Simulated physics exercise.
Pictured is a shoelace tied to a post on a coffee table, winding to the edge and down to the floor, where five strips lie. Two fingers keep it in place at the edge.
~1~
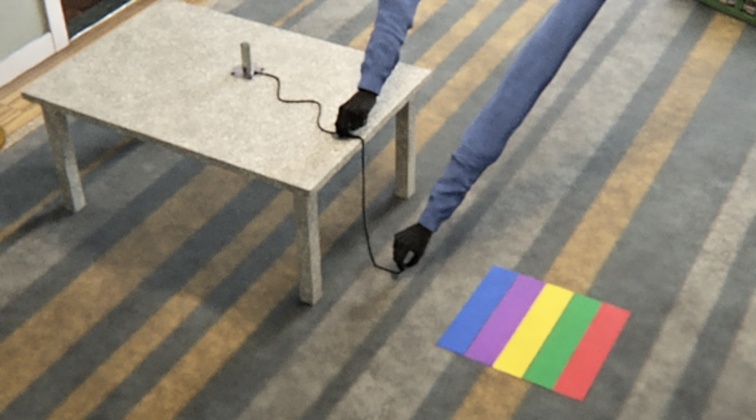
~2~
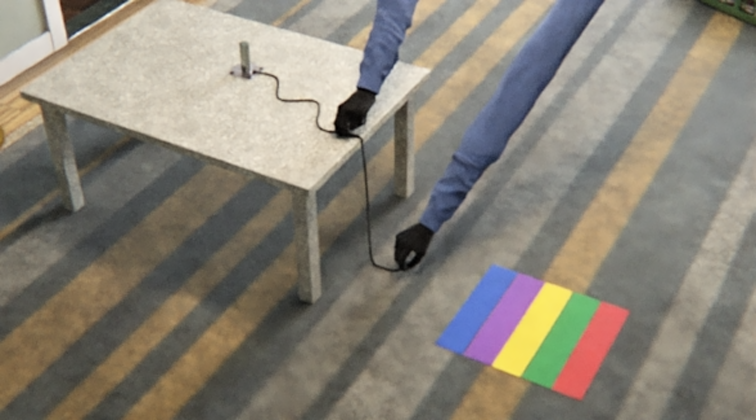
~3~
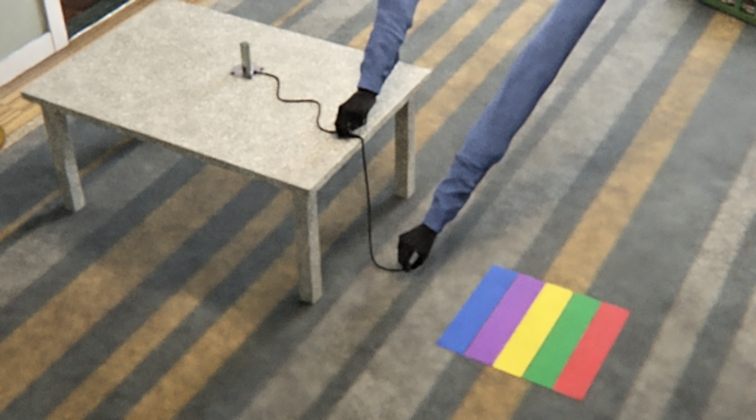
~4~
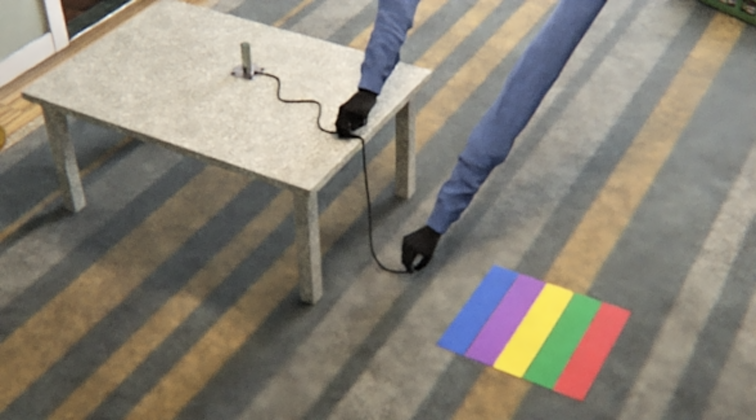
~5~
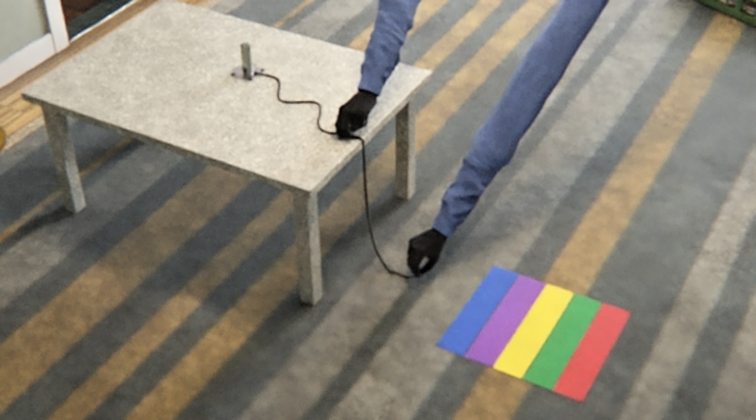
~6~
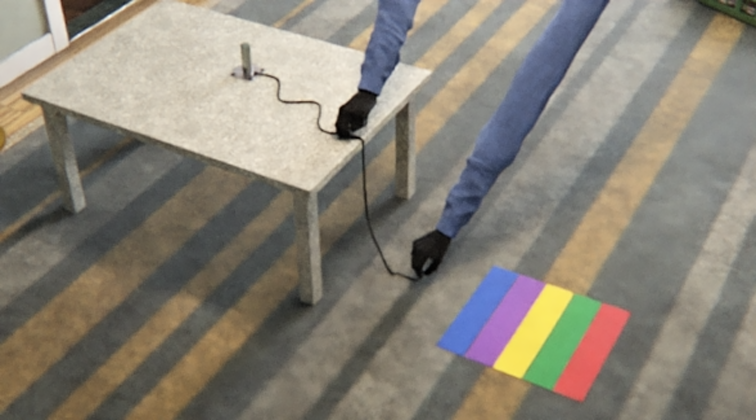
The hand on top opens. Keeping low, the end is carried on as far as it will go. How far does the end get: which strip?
As far as the yellow strip.
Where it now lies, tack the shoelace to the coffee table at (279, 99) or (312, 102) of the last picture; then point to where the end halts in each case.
Respectively, (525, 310) and (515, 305).
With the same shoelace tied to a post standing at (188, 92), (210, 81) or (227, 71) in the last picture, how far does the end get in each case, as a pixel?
Near (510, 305), (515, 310) and (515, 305).
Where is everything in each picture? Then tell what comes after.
End (405, 267); blue (460, 335); purple (488, 346); yellow (517, 356); green (546, 368); red (577, 379), in the first frame.
End (407, 267); shoelace through (276, 77) (302, 100) (319, 127) (363, 154) (368, 207) (372, 258), in the second frame.
End (410, 268), in the third frame.
End (414, 270); shoelace through (277, 78) (303, 101) (321, 128) (364, 155) (369, 207) (376, 260), in the fourth frame.
End (420, 273), in the fifth frame.
End (424, 274); shoelace through (277, 79) (303, 102) (320, 129) (363, 156) (366, 208) (385, 262), in the sixth frame.
Soon after, end near (480, 295); over blue.
Then, end near (519, 309); over purple.
At full stretch, end near (542, 317); over yellow. It gets as far as the yellow strip.
